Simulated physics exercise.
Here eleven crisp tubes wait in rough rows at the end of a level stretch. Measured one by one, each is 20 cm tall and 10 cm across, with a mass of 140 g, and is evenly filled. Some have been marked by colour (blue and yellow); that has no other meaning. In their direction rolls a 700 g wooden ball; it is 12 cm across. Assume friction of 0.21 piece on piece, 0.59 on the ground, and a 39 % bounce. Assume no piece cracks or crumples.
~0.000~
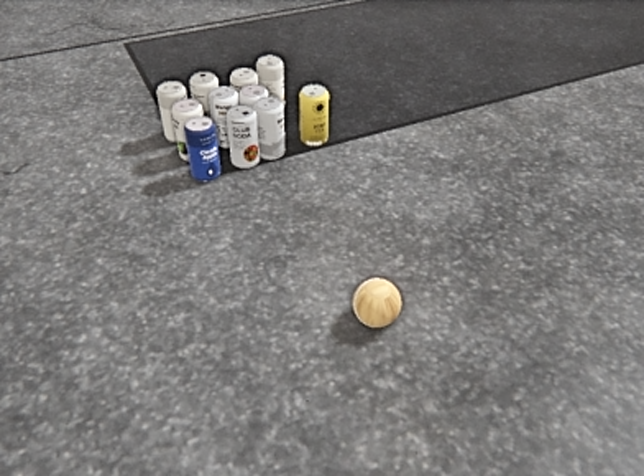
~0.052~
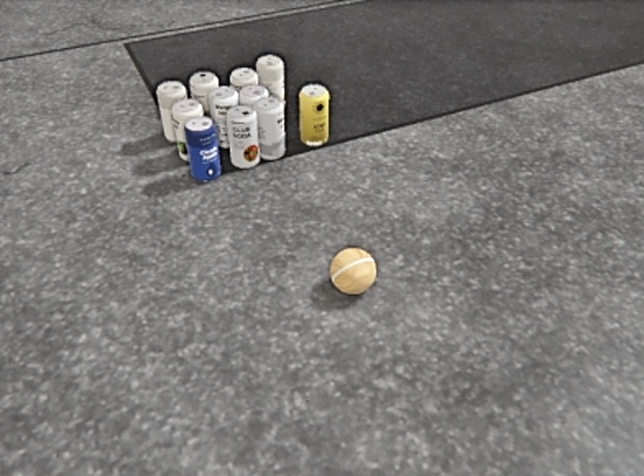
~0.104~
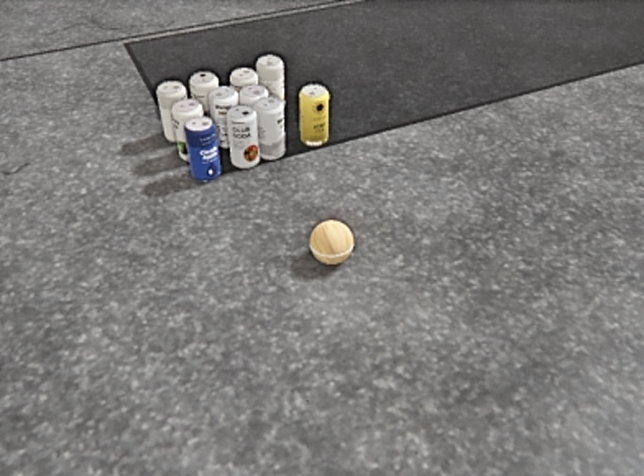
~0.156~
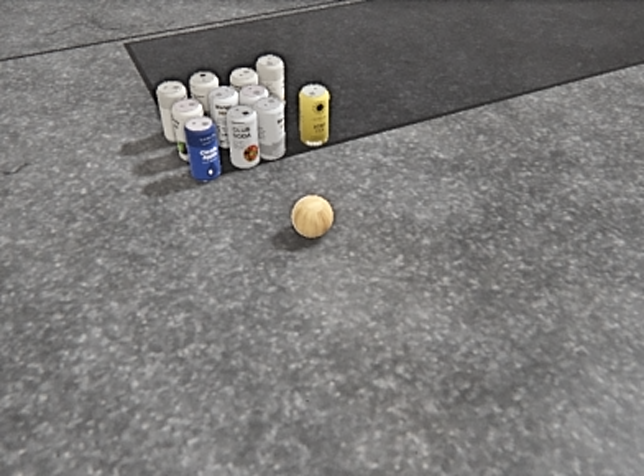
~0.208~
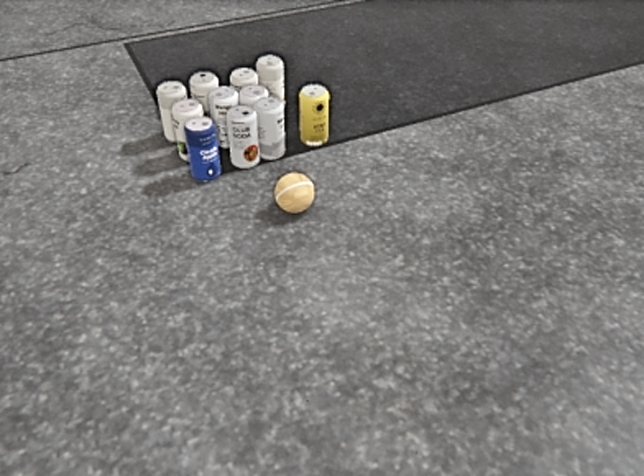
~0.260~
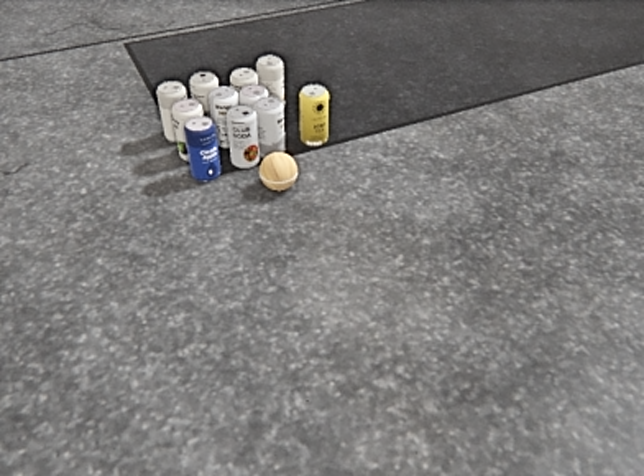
The clip opens with a wooden ball on a speckled grey floor, below a cluster of upright, mostly white cylindrical containers, with a blue one in front and a yellow one at right. The ball rolls steadily up and leftward, drawing close to the cluster's front, while the containers stay still.
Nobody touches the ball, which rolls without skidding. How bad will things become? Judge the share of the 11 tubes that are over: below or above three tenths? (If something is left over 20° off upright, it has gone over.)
The share is above three tenths.
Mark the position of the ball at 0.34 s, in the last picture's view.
Position: About (261, 149).
Around 0.34 s, ball still moving; none of the 11 tubes over, 4 disturbed.
Around 0.48 s, ball still moving; 2 of the 11 tubes over.
Around 0.74 s, ball still moving; 7 of the 11 tubes over.
Finally (1.5 s), ball rolling away; 7 of the 11 tubes over; blue tube unmoved; yellow tube unmoved. That is 64 per cent. Seen by the last camera, middles, blue tube near (203, 150), yellow tube near (314, 116).
